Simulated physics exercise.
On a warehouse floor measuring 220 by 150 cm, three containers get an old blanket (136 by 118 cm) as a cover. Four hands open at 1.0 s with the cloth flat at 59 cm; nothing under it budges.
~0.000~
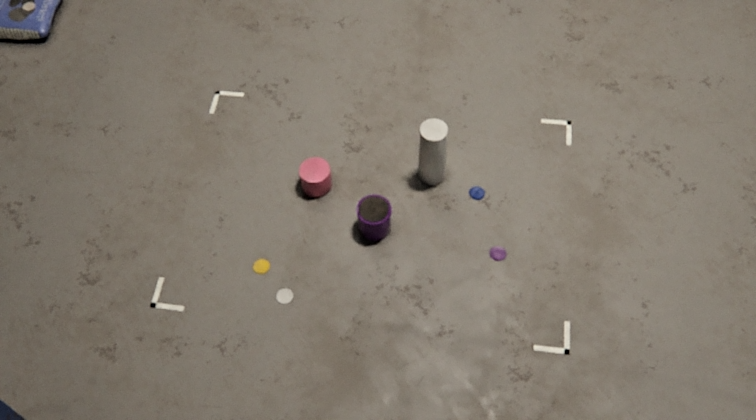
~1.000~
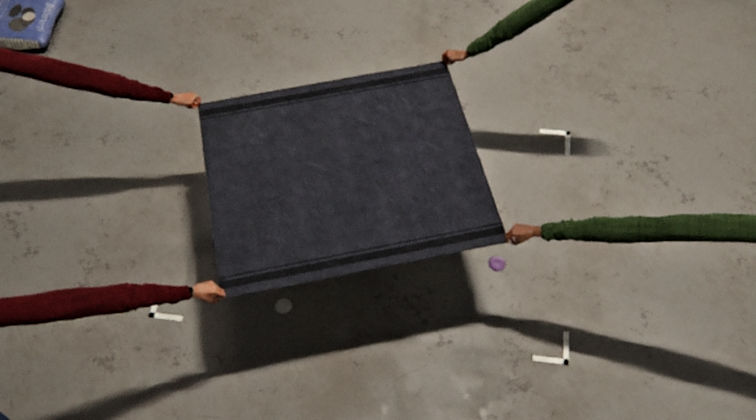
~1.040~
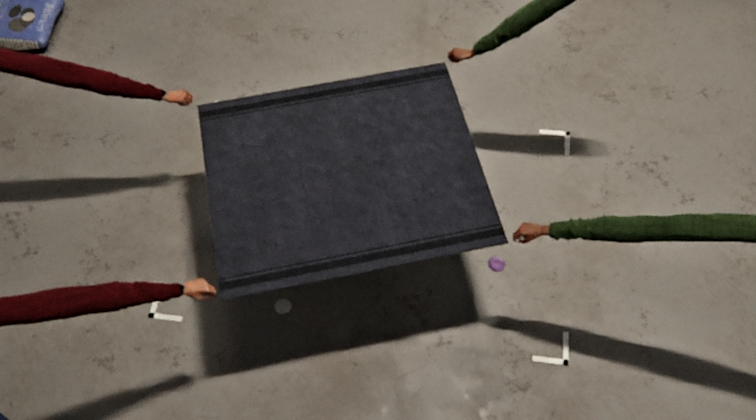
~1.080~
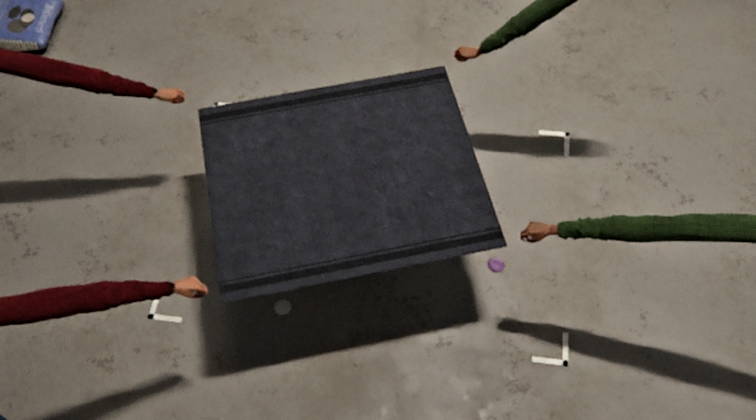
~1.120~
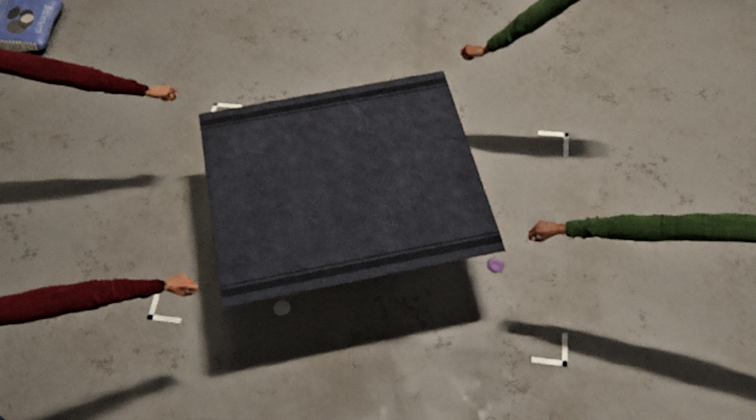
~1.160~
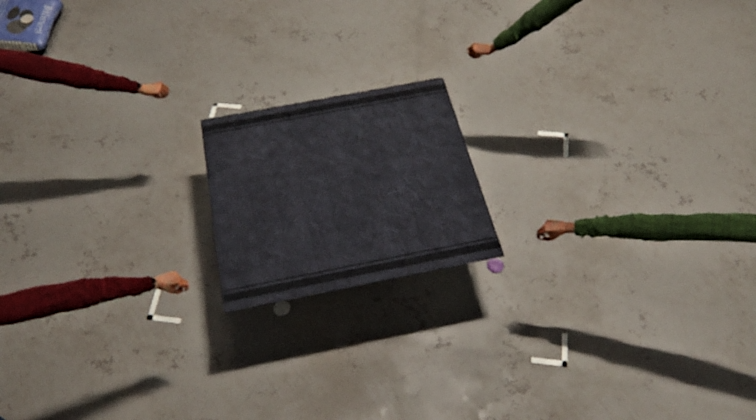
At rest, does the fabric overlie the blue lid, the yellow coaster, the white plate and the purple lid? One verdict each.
Result: Blue lid still shows, yellow coaster gets covered, white plate vanishes under it, purple lid remains in the open.
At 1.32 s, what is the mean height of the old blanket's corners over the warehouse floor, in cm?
About 16 cm.
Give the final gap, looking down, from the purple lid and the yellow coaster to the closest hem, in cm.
About 6 cm, 6 cm.
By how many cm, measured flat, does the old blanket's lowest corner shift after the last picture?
Some 8 cm.
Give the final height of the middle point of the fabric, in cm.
Some 20 cm up.
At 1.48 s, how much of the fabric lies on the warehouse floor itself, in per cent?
About 25 %.
After 1.3 s, 0 % of it is down, spanning 164 by 140 cm, above white plate, yellow coaster.
After 1.5 s, 25 % of it is down, spanning 158 by 123 cm, above white plate, yellow coaster.
After 1.6 s, 30 % of it is down, spanning 157 by 123 cm, above white plate, yellow coaster.
After 1.8 s, 35 % of it is down, spanning 158 by 123 cm, above white plate, yellow coaster.
After 3.3 s, 35 % of it is down, spanning 157 by 122 cm, above white plate, yellow coaster.
